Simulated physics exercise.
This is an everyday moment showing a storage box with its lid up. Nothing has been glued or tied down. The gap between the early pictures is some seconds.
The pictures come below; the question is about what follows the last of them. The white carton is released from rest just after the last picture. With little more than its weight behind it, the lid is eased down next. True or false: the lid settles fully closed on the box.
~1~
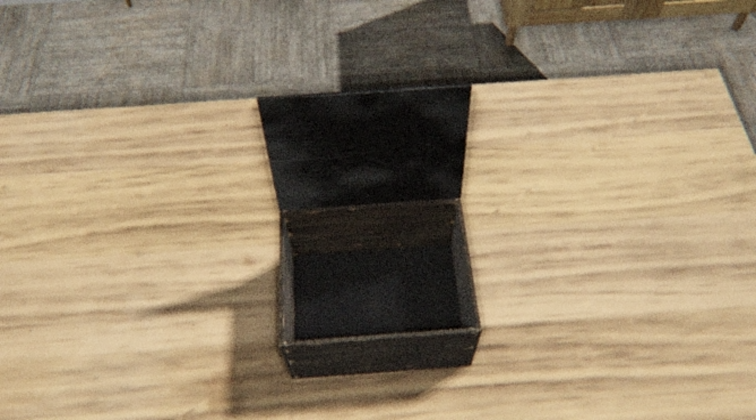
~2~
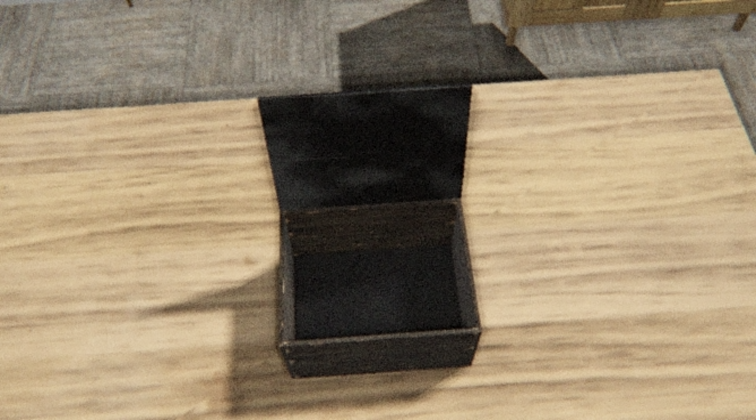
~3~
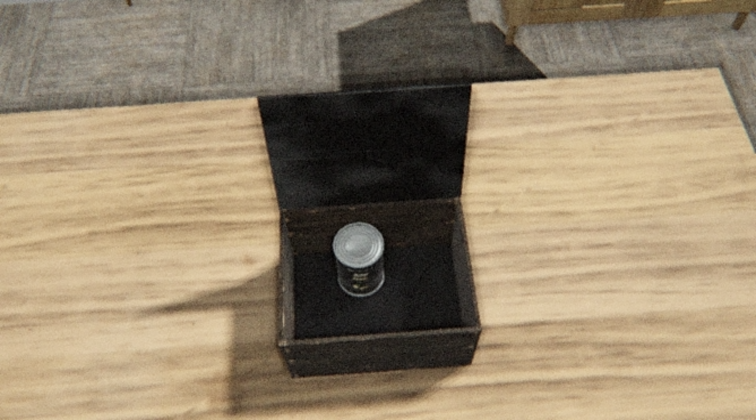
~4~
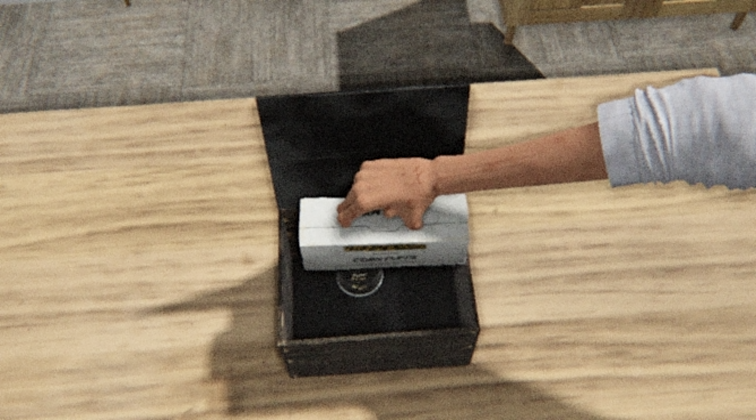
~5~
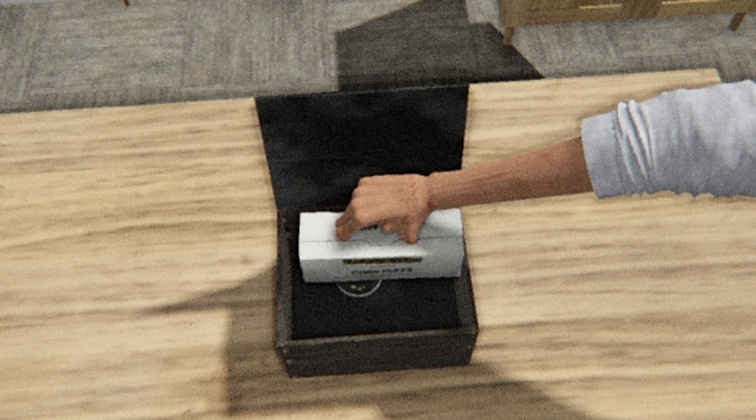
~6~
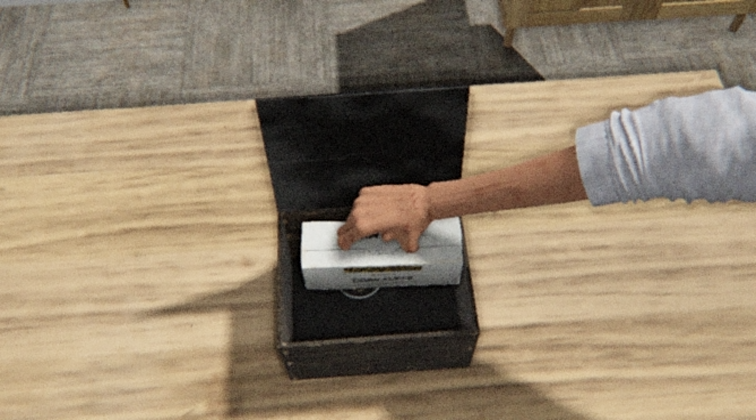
True.
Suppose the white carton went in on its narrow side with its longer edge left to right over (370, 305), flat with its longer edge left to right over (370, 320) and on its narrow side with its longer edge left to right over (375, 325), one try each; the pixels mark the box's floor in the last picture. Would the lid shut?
In case one it ends up closed, in case two it ends up closed and in case three it ends up closed.
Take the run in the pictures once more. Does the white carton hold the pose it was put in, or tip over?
As it turns out, it changes its angle.
Then, 1.00 s later than the last frame, lid starting down; white carton on its side near (382, 311).
Then, 1.80 s later than the last frame, lid 39° above the rim; white carton on its side near (382, 311).
When it is over, lid shut; lying over in the box, white carton; black tin as before. End places, in pixels of the last picture, white carton near (382, 311).
